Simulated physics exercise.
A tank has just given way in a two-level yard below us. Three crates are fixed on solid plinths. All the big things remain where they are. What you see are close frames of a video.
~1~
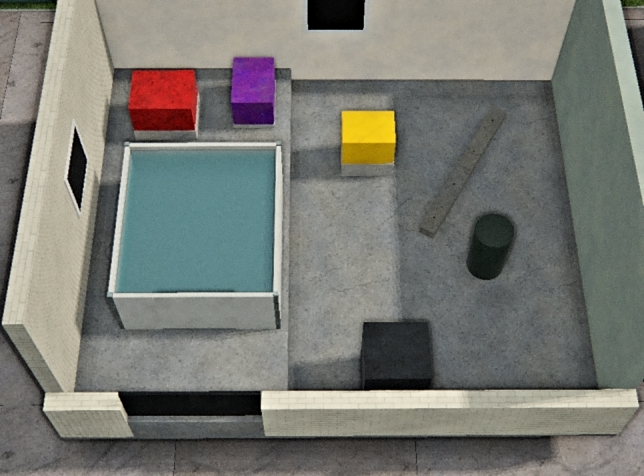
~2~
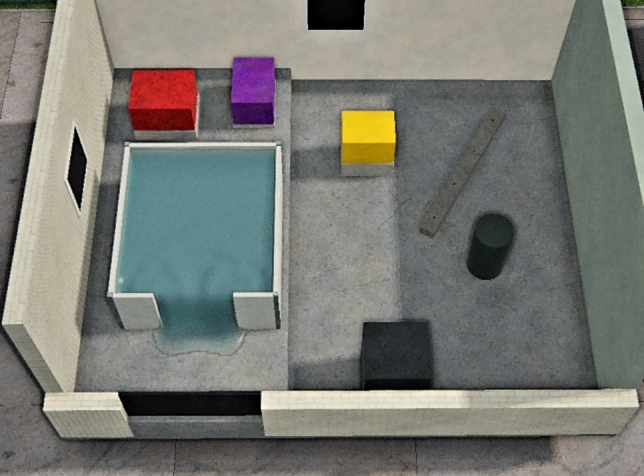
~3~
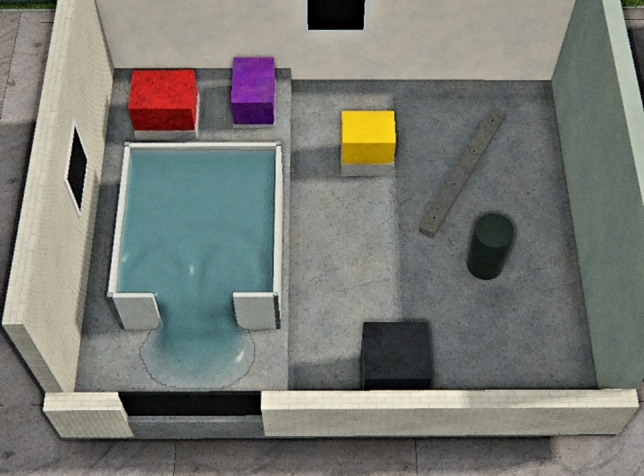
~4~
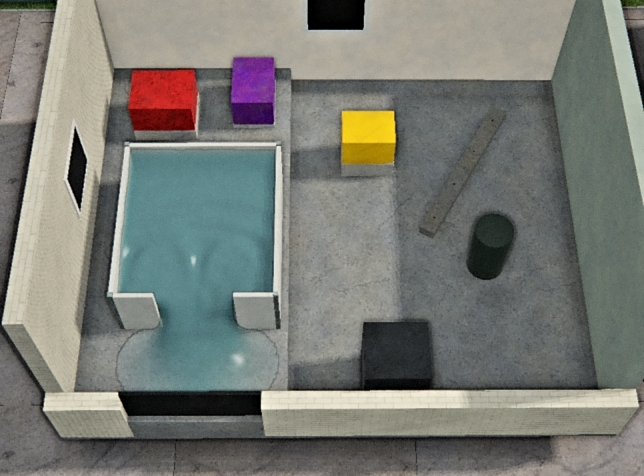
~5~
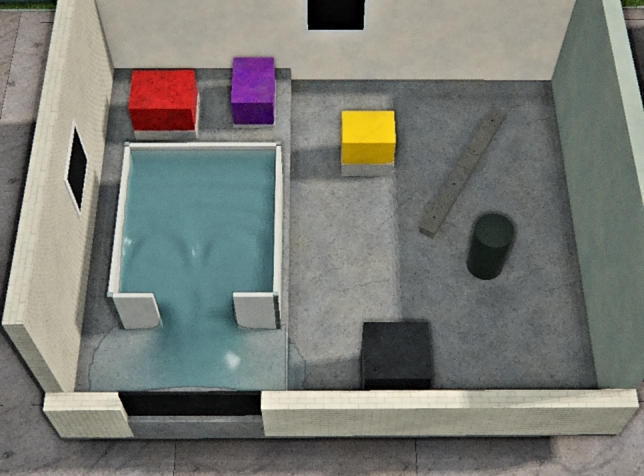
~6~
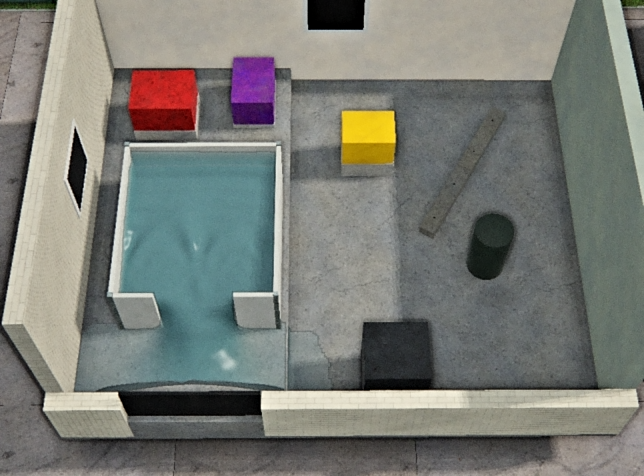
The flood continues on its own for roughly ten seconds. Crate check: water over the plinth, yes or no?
Yellow crate no, red crate no, purple crate yes.
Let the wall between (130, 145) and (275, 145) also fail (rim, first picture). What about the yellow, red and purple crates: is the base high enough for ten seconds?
As I see it, the yellow crate is overtopped, the red crate is overtopped and the purple crate is overtopped.
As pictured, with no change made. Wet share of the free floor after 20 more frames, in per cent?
My guess is around 75 in a hundred.
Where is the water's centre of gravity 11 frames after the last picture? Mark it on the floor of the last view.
Roughly (212, 293) in the last picture.
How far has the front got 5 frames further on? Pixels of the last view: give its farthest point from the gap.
Somewhere close to (515, 411).
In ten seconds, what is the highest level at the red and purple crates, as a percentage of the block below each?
The first reaches around 80 in a hundred, the second around 280.
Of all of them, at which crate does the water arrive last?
Should be the purple-painted one.
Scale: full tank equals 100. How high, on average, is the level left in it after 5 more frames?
Estimate: Close to 70 %.
A moment on, water covers 15 % of the floor; the yellow crate not reached, the red crate not reached, the purple crate not reached.
Next, water covers 40 % of the floor; the yellow crate not reached, the red crate water round its plinth, the purple crate not reached.
Then, water covers 75 % of the floor; the yellow crate water round its plinth, the red crate water round its plinth, the purple crate water round its plinth.
Later, water covers 90 % of the floor; the yellow crate water round its plinth, the red crate water round its plinth, the purple crate water round its plinth.
In the end, water covers 95 % of the floor; the yellow crate stayed above the water, the red crate stayed above the water, the purple crate was topped.
